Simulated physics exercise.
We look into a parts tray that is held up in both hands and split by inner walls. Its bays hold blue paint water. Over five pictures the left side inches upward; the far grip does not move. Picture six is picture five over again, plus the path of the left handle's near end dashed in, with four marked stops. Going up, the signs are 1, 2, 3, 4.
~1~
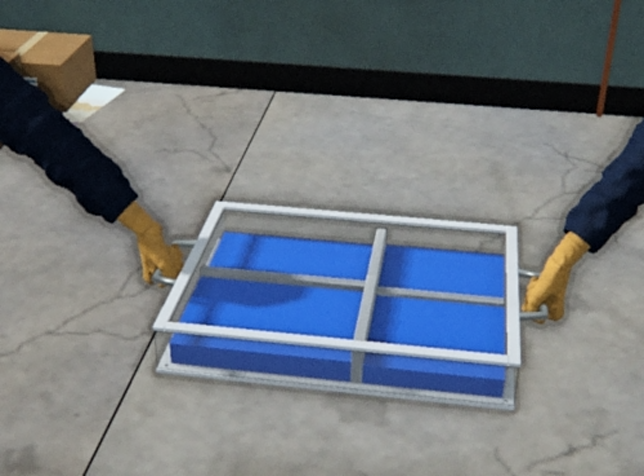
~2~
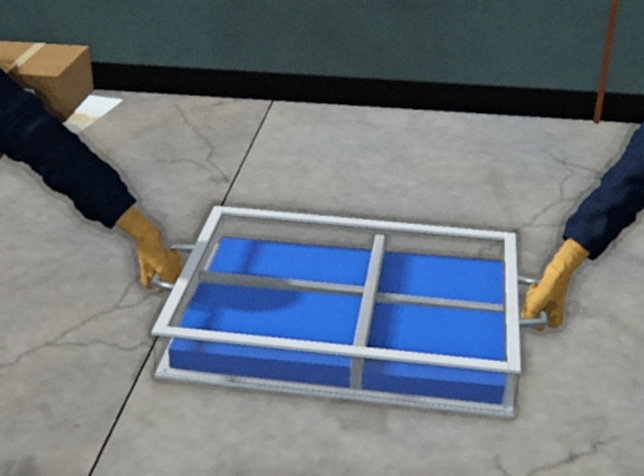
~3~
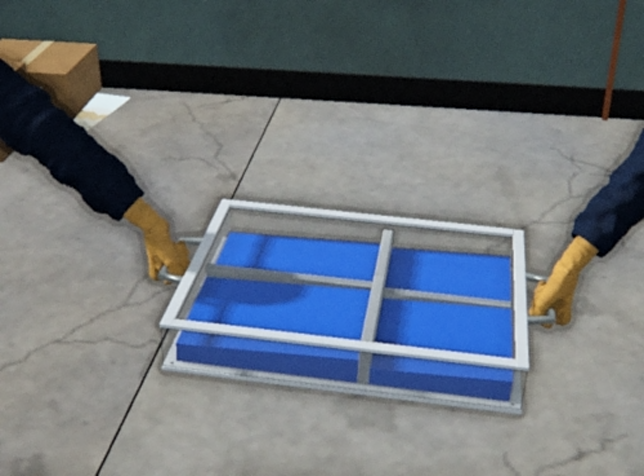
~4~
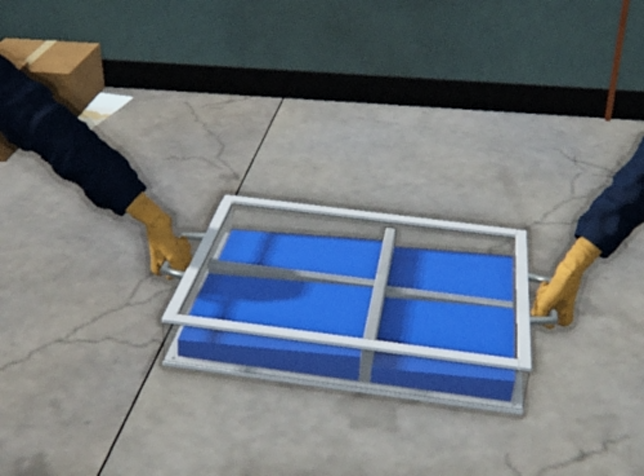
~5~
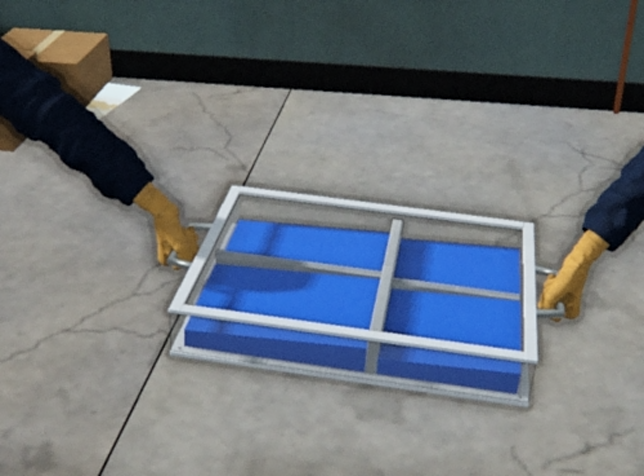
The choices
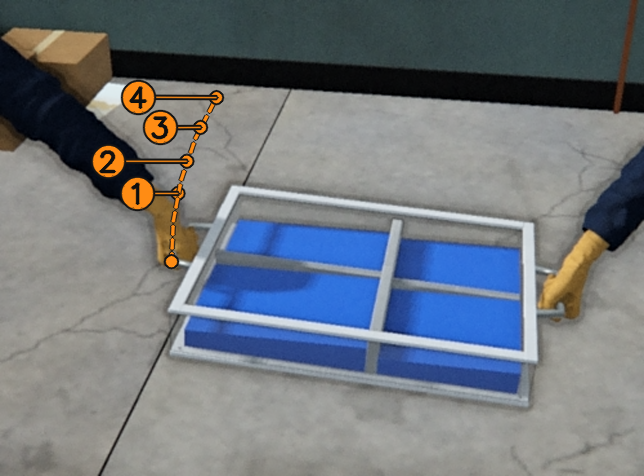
The clip opens on two yellow-gloved hands holding a clear-sided, metal-framed tray by its end handles above a cracked concrete floor, with blue contents in its four bays. The view shifts slightly as the hands tilt the tray a little down to the right, its left end rising slightly.
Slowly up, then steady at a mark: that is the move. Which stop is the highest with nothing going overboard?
1 is the one.
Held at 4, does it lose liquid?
Yes, that goes wrong.
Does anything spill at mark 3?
Yes, that goes wrong.
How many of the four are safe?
One of the four.
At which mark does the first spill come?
Mark 2.
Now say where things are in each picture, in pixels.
The tray is level; deepest in the front left bay, at (275, 315), shallowest in the back left; left handle at (165, 261).
Tipped about 1° down to the right; no wall is crossed; left handle at (164, 266).
Tipped about 2° down to the right; no wall is crossed; left handle at (172, 258).
Tipped about 3° down to the right; no wall is crossed; left handle at (174, 253).
Tipped about 3° down to the right; deepest in the front left bay, at (290, 302), shallowest in the back left; left handle at (181, 243).
On the marked copy, 1 at (177, 193); 2 at (186, 161); 3 at (200, 127); 4 at (216, 97).
With 1, nothing spills; the front right bay holds the most.
With 2, about 12 % goes over the rim.
With 3, about 34 % goes over the rim.
With 4, about 47 % goes over the rim.
